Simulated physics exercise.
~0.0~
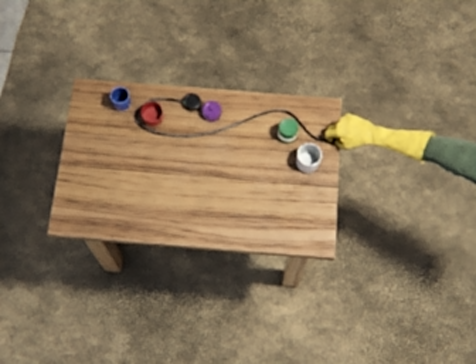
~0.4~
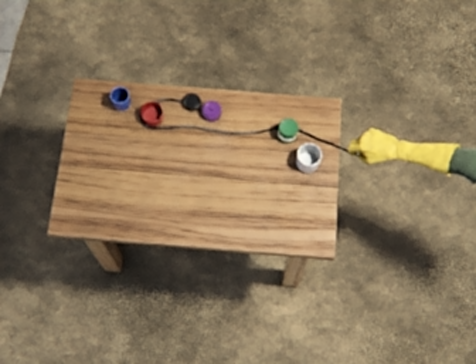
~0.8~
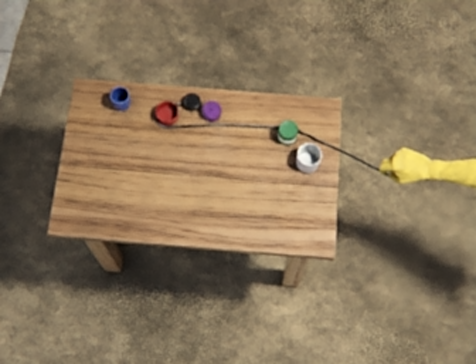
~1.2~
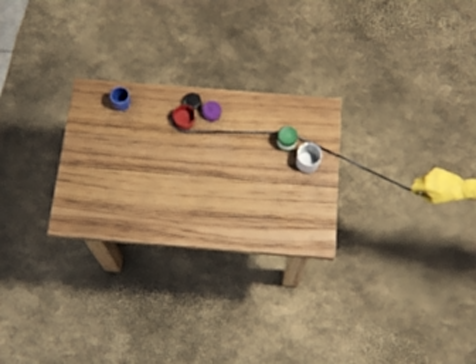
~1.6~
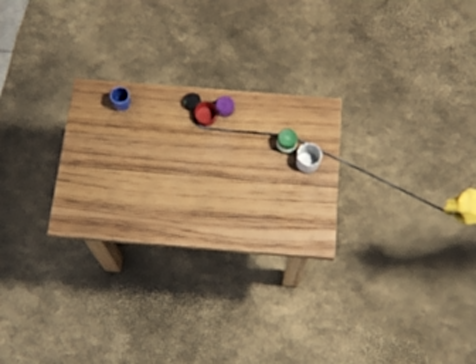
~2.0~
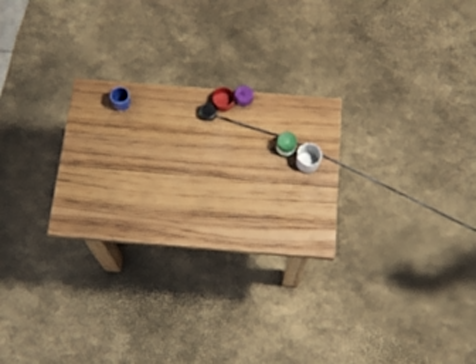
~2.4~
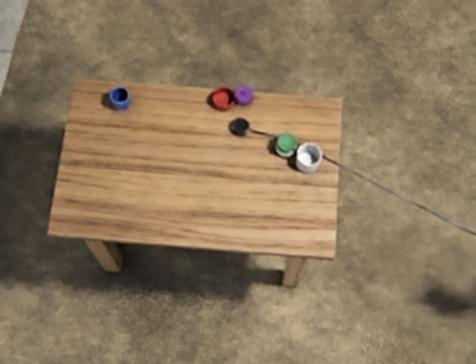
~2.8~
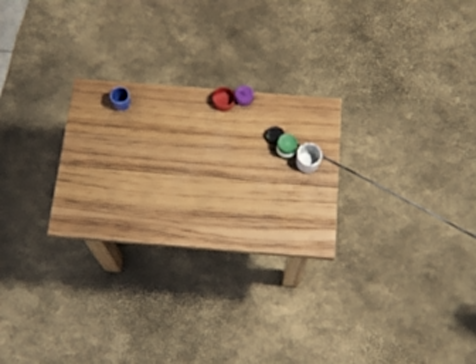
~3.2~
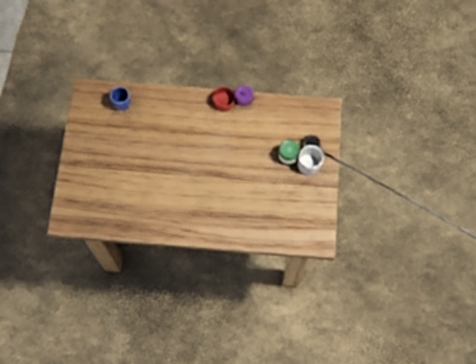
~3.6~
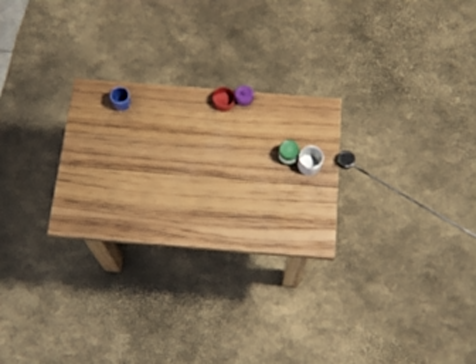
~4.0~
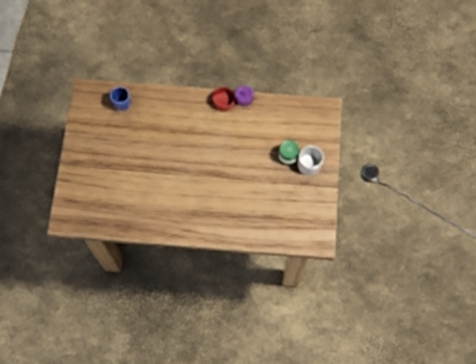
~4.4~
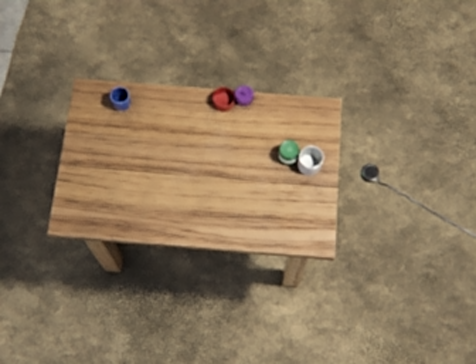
A yellow-gloved hand with a green sleeve grips a thin black cord at the right edge of a wooden table, seen from above on mottled brown ground. The cord winds past a red cup, a purple pot and a green tin to a black puck, with a blue mug at left and a white mug at right. The hand pulls away to the lower right, tightening the cord and dragging the red cup rightward into the purple pot. Both shift right as the puck starts sliding, while the green tin is nudged slightly. The puck passes the green tin and white mug, leaves the table's right edge and finally stops moving beyond it, still on the cord.
